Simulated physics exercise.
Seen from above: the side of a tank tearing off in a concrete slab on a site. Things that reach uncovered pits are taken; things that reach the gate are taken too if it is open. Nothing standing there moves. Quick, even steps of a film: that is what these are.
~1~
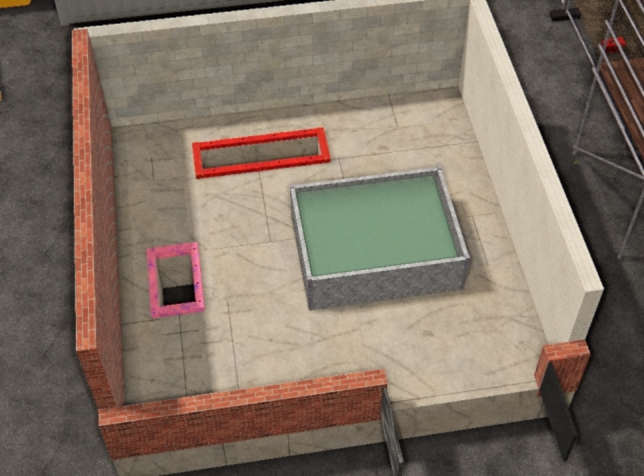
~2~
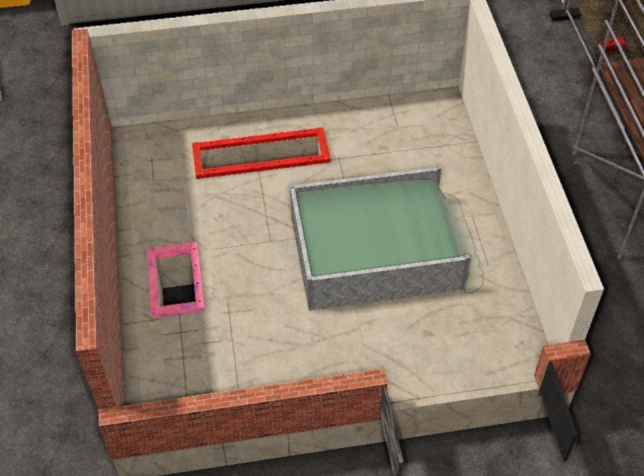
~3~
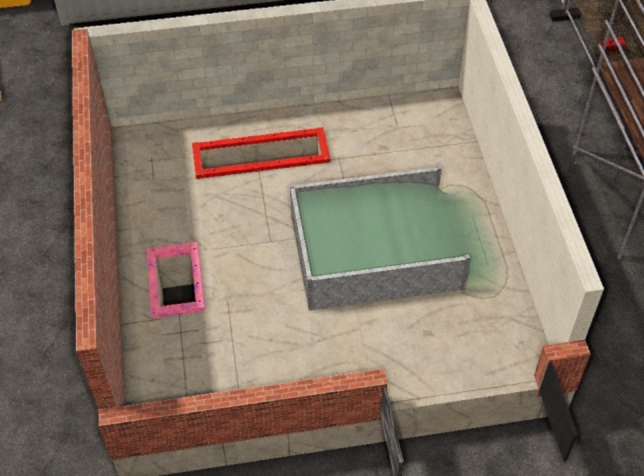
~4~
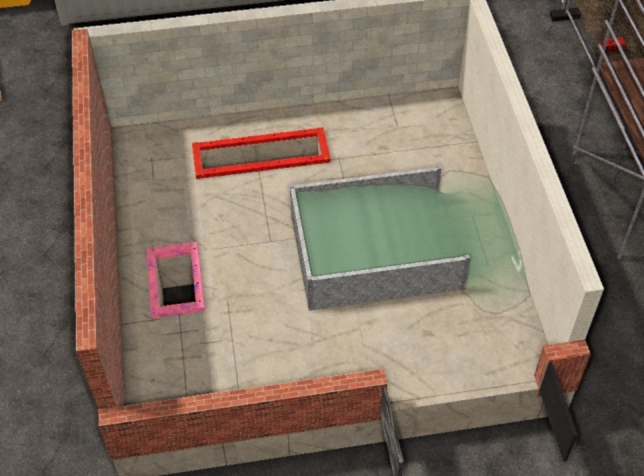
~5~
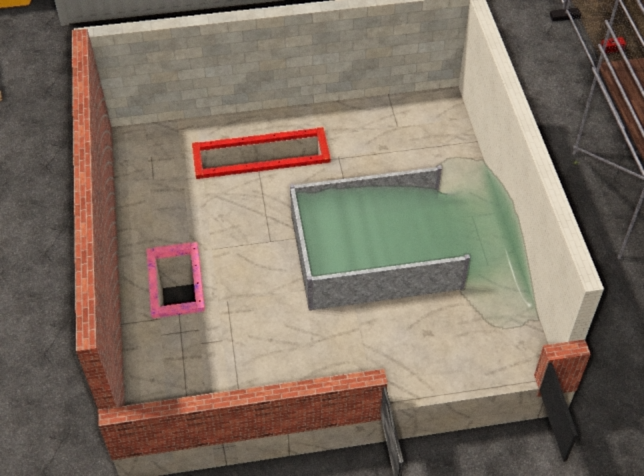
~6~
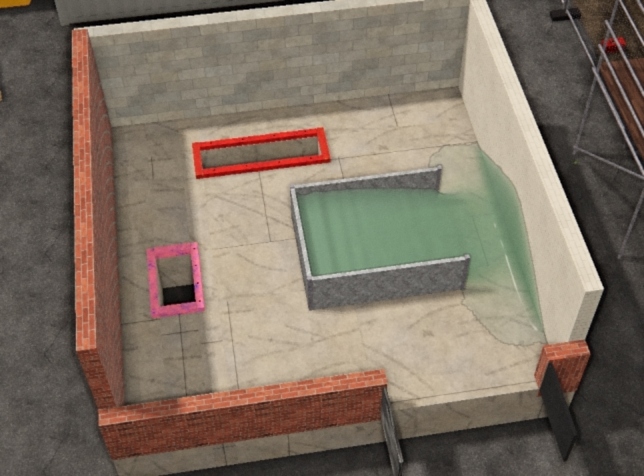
The clip shows a raised tank of still green water on a walled concrete slab; its right side opens, and water pours out across the floor to the pale right-hand wall, spreading along its base and partway up it.
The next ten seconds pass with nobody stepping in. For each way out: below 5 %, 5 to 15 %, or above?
In order: The gate claims a heavy share - exceeding fifteen per cent; the red pit claims a light share - short of five per cent; the pink pit claims a light share - short of five per cent.
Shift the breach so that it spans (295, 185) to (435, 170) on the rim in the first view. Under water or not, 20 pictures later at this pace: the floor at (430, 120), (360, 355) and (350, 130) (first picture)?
Well, the first is hit by the spill, the next missed by the spill, the last hit by the spill.
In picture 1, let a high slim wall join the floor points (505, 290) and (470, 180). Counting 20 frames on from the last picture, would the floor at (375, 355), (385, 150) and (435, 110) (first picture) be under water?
Going one after another, I'd say kept clear of the flood, then reached by the flood, then reached by the flood.
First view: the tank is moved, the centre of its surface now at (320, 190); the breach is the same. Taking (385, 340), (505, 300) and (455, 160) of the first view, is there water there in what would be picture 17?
Outcome, in sequence: Unwetted, wetted, wetted.
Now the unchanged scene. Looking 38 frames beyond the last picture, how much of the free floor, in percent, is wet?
My best guess is some 65 %.
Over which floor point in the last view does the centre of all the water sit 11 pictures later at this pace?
Close to (432, 231), I reckon.
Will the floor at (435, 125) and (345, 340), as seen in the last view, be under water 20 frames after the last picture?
Soaked, untouched.
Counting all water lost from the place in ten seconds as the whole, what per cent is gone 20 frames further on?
My reading is near 45 per cent.
A moment on, water covers 15 % of the floor; the gate 0 %, the red pit 0 %, the pink pit 0 %.
Next, water covers 25 % of the floor; the gate 6 %, the red pit 0 %, the pink pit 0 %.
Then, water covers 40 % of the floor; the gate 19 %, the red pit 0 %, the pink pit 0 %.
Later, water covers 65 % of the floor; the gate 30 %, the red pit 2 %, the pink pit 0 %.
In the end, water covers 85 % of the floor; the gate 38 %, the red pit 2 %, the pink pit 0 %.
